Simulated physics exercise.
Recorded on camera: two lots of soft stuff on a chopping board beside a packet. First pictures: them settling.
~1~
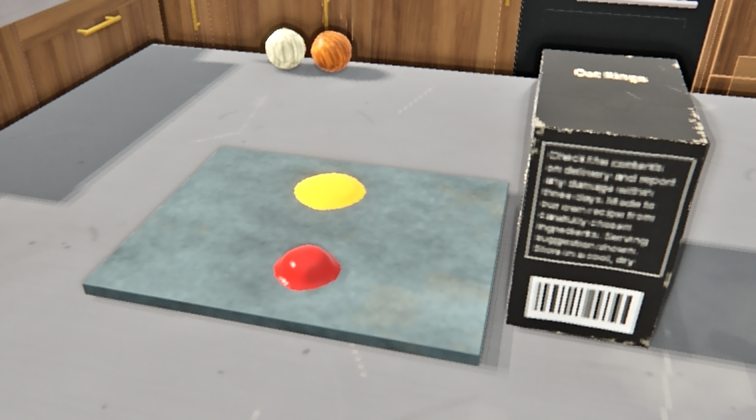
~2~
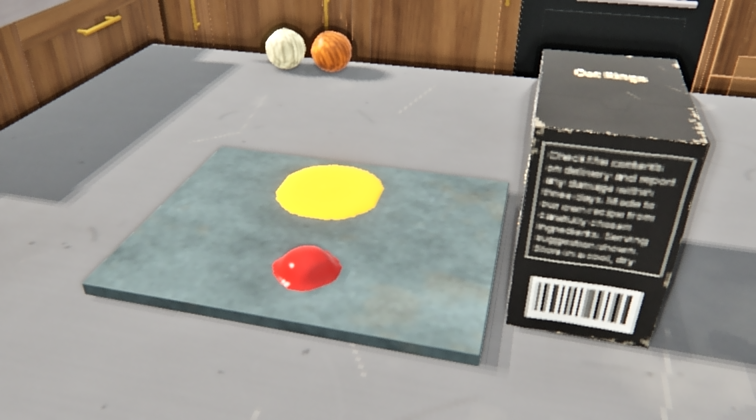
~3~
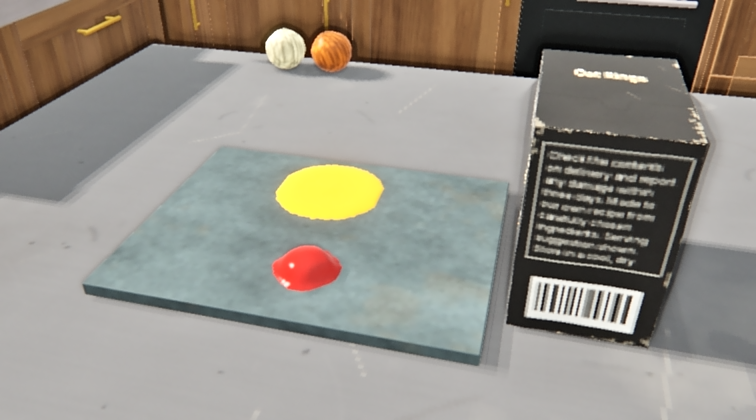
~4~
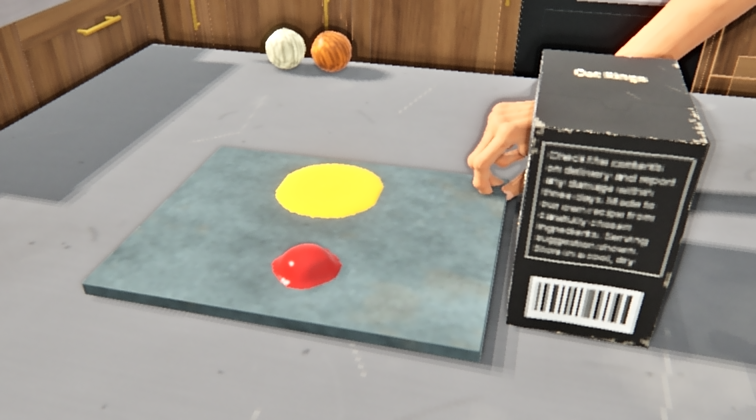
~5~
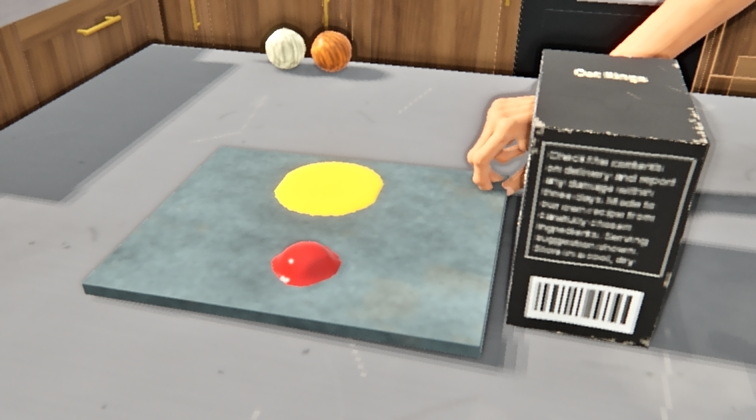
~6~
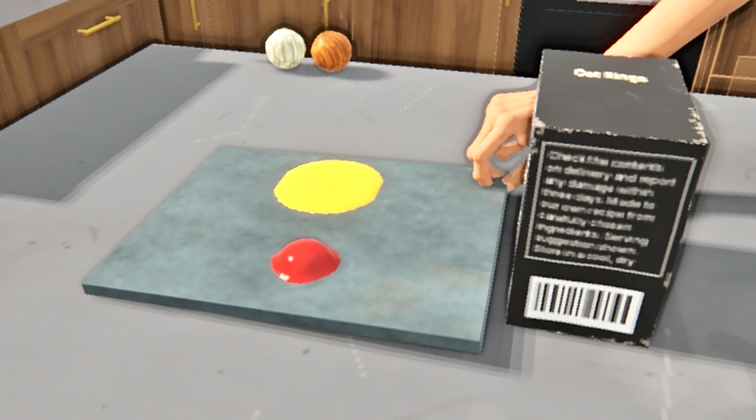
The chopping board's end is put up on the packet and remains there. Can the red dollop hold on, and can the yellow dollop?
The red dollop? It stays put. The yellow dollop slips off.
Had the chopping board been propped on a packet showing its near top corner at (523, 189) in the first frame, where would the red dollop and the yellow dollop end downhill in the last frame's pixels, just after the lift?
The tips end near (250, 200) and near (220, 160), in that order.
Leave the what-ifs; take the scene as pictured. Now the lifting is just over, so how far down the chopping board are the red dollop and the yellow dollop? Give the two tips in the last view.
Around (231, 172) and around (193, 168).
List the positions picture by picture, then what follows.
In the first picture, the chopping board lies flat; red dollop (307, 260) a tall heap; yellow dollop (330, 188) a low mound; packet (596, 246).
The second picture shows they settle; red dollop (307, 260) a tall heap; yellow dollop (330, 190) spread thin.
The third picture shows at rest; red dollop (307, 260) a tall heap; yellow dollop (330, 190) spread thin.
The fourth picture shows a hand takes the end; red dollop (306, 258) a tall heap; yellow dollop (330, 188) spread thin.
In the fifth picture, the end is rising; red dollop (306, 256) a tall heap; yellow dollop (330, 186) spread thin.
The sixth picture shows the chopping board slopes by about 2°; red dollop (306, 253) a tall heap; yellow dollop (329, 185) spread thin; packet (596, 246).
Shortly, slope about 35°; the red dollop has not moved; the yellow dollop has crept down a long way.
Then, the red dollop has not moved; the yellow dollop is dripping off the low end.
At the finish, slope about 35°; the red dollop has not moved; the yellow dollop is dripping off the low end.
